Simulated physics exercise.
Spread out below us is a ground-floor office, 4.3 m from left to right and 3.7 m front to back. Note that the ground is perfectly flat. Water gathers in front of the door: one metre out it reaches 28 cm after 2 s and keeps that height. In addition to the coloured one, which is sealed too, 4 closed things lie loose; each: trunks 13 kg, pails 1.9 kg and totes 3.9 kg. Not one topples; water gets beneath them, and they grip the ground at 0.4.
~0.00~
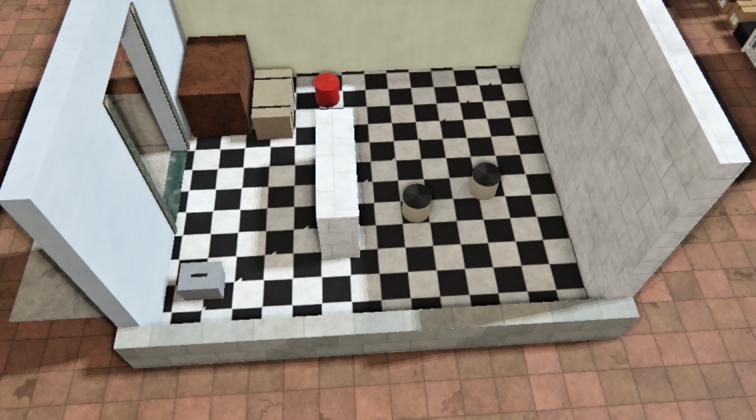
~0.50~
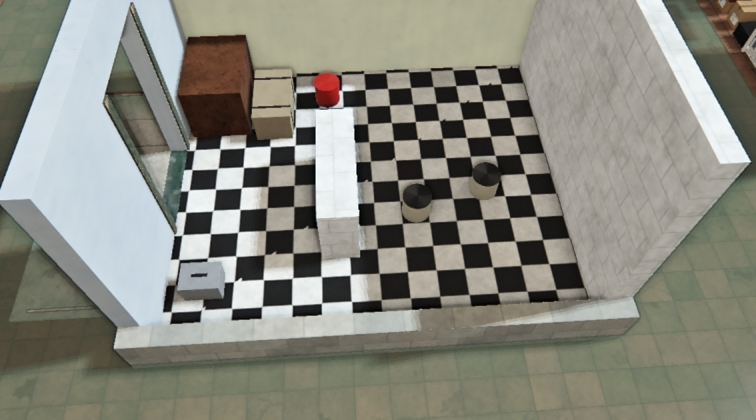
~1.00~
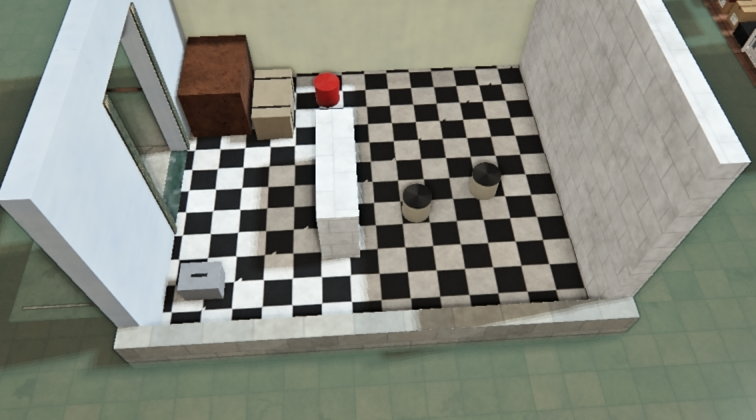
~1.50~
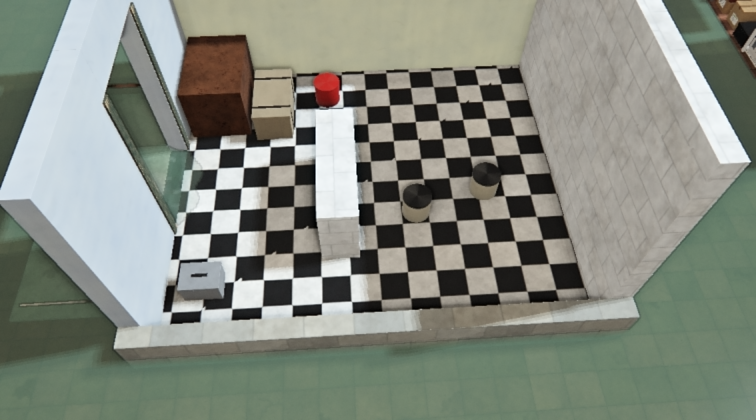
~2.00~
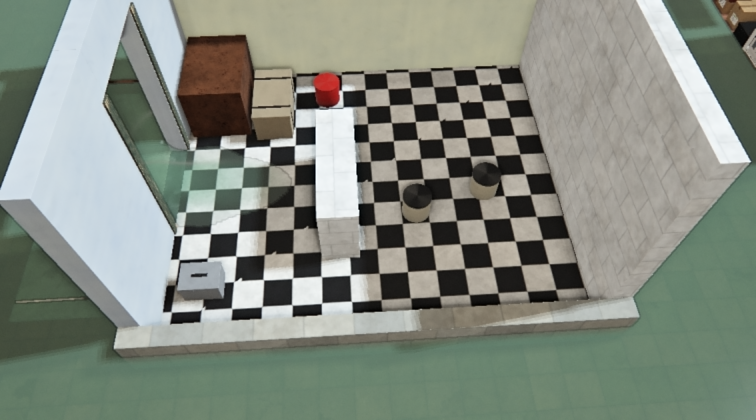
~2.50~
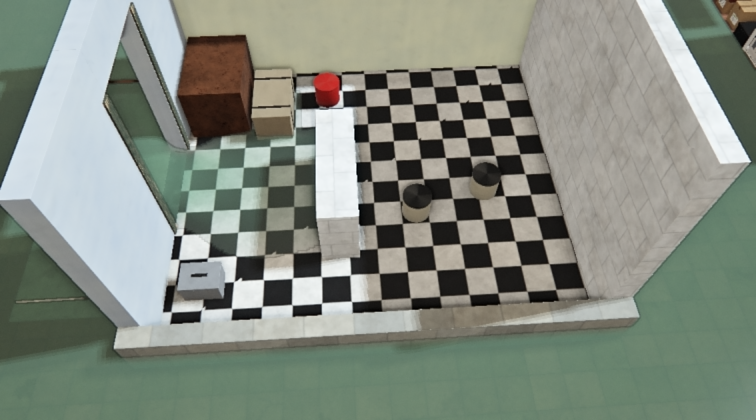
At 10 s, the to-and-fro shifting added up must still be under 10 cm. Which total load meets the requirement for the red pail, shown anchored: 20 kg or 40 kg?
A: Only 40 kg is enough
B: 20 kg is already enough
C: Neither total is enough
(A) Only 40 kg is enough.
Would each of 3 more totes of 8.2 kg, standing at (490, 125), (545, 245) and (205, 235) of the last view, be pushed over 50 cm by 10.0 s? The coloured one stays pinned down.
The first comes out above the threshold, the second above the threshold, the third above the threshold.
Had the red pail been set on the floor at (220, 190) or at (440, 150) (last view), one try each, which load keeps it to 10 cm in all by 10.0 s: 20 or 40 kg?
For the first start neither one suffices; for the second the lighter one suffices.
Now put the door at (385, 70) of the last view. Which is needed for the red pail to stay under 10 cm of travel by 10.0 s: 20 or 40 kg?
Under that setup, the light option succeeds.
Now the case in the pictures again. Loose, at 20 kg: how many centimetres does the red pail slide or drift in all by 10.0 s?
Adding it all up, something like 30 cm.
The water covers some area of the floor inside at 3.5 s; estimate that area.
Around 7.0 m2 of it.
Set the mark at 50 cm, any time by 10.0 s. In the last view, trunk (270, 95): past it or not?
Verdict for this one: Under half a metre.
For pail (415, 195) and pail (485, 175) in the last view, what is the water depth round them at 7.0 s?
About 2 and 4 cm.
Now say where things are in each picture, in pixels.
The red pail at (326, 82) rests on the ground; 0.0 m2 under water; 0 of 5 have shifted, in the first picture.
The red pail at (326, 82) rests on the ground; 0.0 m2 under water; 0 of 5 have shifted, in the second picture.
The red pail at (326, 82) rests on the ground; 0.0 m2 under water; 0 of 5 have shifted, in the third picture.
The red pail at (326, 82), on the bottom; water covers 0.1 m2; 0 of 5 have shifted, in the fourth picture.
The red pail at (326, 82), on the bottom; water covers 1.0 m2; 0 of 5 have shifted, in the fifth picture.
The red pail at (326, 82) rests on the ground; water covers 2.5 m2; 0 of 5 have shifted, in the sixth picture.
After 3.5 s the red pail would be 1 cm from its start with 20 kg and 0 cm from its start with 40 kg; 5 cm of water round it then.
After 4.5 s the red pail would be 1 cm from its start with 20 kg and 0 cm from its start with 40 kg; 7 cm of water round it then.
After 7.0 s the red pail would be 6 cm from its start with 20 kg and 0 cm from its start with 40 kg; 9 cm of water round it then.
After 10.0 s the red pail would be 29 cm from its start with 20 kg and 0 cm from its start with 40 kg; 13 cm of water round it then.
